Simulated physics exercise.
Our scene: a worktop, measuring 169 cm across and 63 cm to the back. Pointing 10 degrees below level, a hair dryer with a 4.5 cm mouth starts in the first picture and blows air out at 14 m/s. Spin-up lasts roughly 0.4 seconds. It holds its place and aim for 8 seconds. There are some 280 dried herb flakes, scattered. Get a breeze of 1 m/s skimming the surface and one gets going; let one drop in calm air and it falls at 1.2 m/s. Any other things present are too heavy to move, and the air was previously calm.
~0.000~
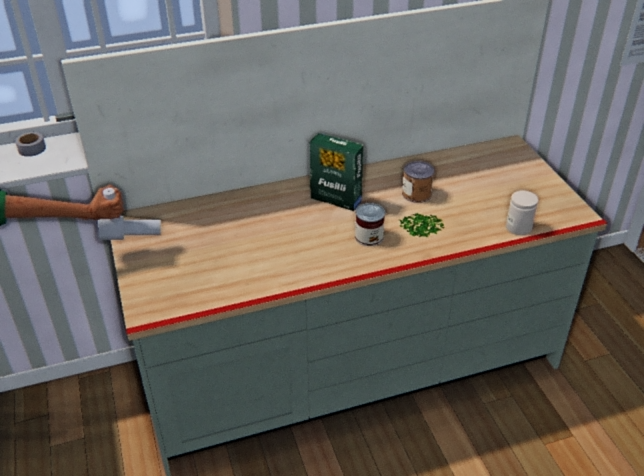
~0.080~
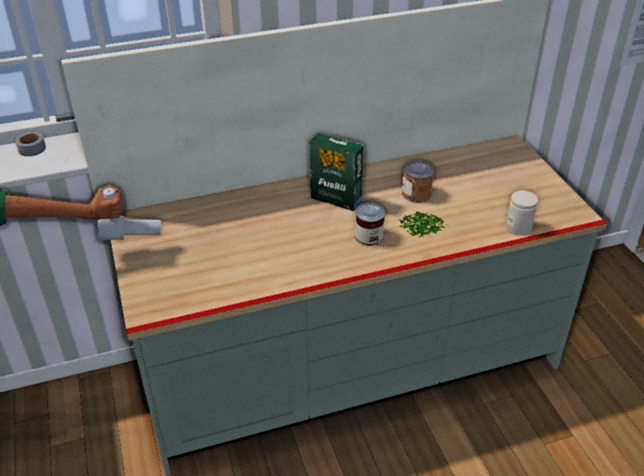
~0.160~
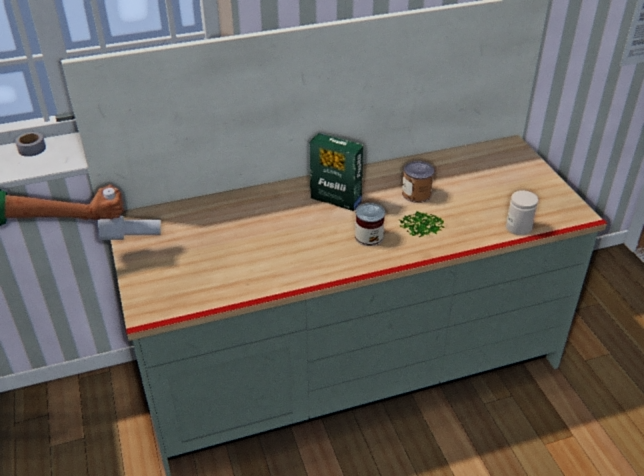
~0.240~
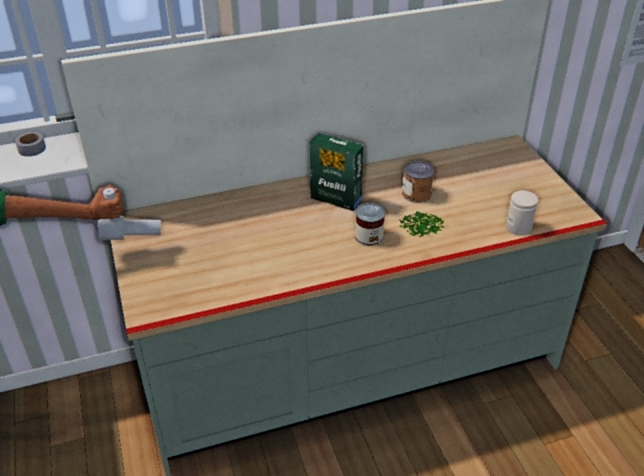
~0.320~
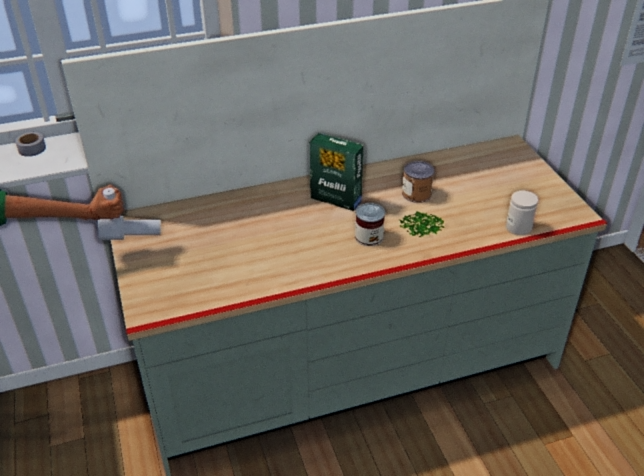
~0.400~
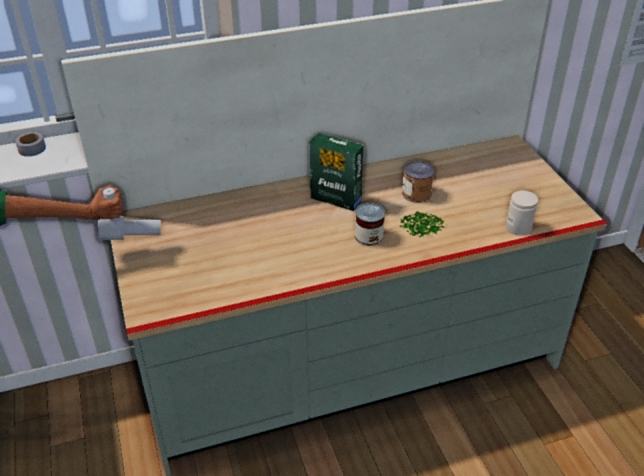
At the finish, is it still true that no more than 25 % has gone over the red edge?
Yes, it is still true.
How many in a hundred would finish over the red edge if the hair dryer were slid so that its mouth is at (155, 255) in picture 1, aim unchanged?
That gives roughly 3 % in the end.
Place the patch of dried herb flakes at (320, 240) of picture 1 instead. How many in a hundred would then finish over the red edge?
In that case I'd expect around 90 percent.
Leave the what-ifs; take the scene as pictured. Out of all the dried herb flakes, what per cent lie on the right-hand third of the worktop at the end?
It comes out near 15 in a hundred.
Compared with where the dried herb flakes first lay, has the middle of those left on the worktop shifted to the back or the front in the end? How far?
Toward the near side, roughly 10 cm.
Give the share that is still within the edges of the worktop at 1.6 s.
About 60 per cent remain.
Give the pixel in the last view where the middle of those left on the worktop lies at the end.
Look near pixel (484, 230) of the last view.
After 1.6 s the count stands so, 0 % are over the red edge; the middle of those still in play is near (449, 228).
After 2.6 s the count stands so, 0 % are over the red edge; the middle of those still in play is near (447, 227).
After 4.4 s the count stands so, 0 % are over the red edge; the middle of those still in play is near (463, 233).
After 8.0 s, at the end, 0 % are over the red edge; the middle of those still in play is near (484, 230).
